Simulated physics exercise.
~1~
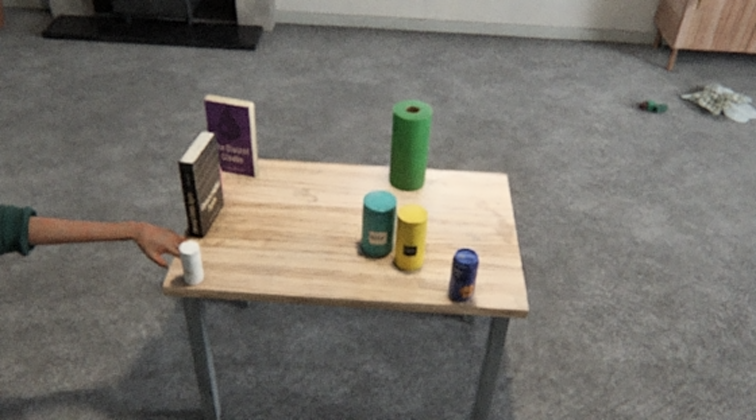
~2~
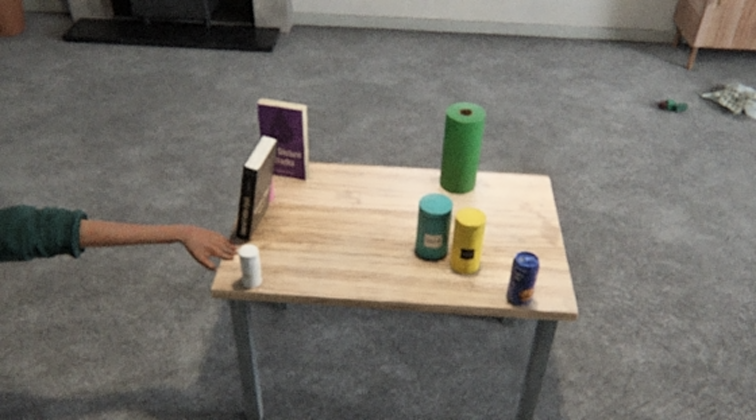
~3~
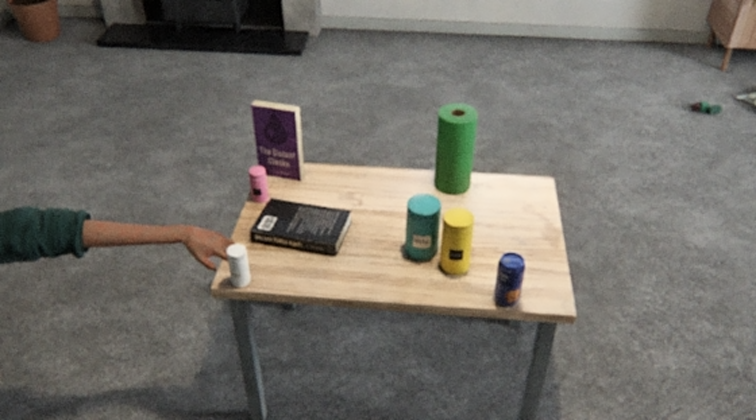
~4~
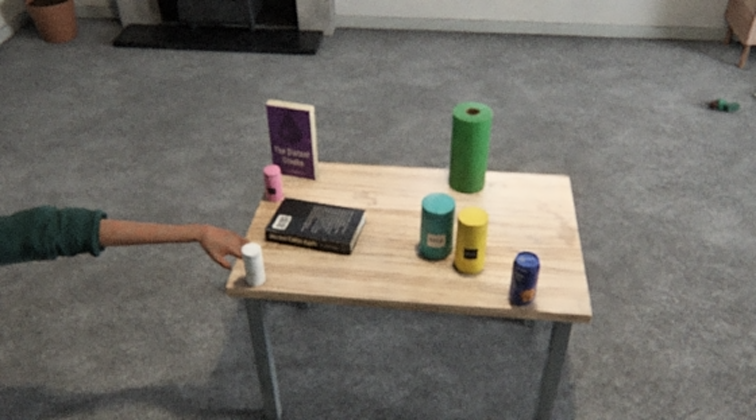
A small wooden table stands on a grey carpet, seen from slightly above and in front. A purple book and a black book stand upright on its left side, with a white shaker at the near left corner, a tall green roll at the back, turquoise and yellow jars near the middle, and a blue can at the near right. An arm in a dark green sleeve reaches from the left to the table's edge. The black book leans right, then topples flat, revealing a pink shaker behind it. Everything else stays standing, the hand still at the corner.
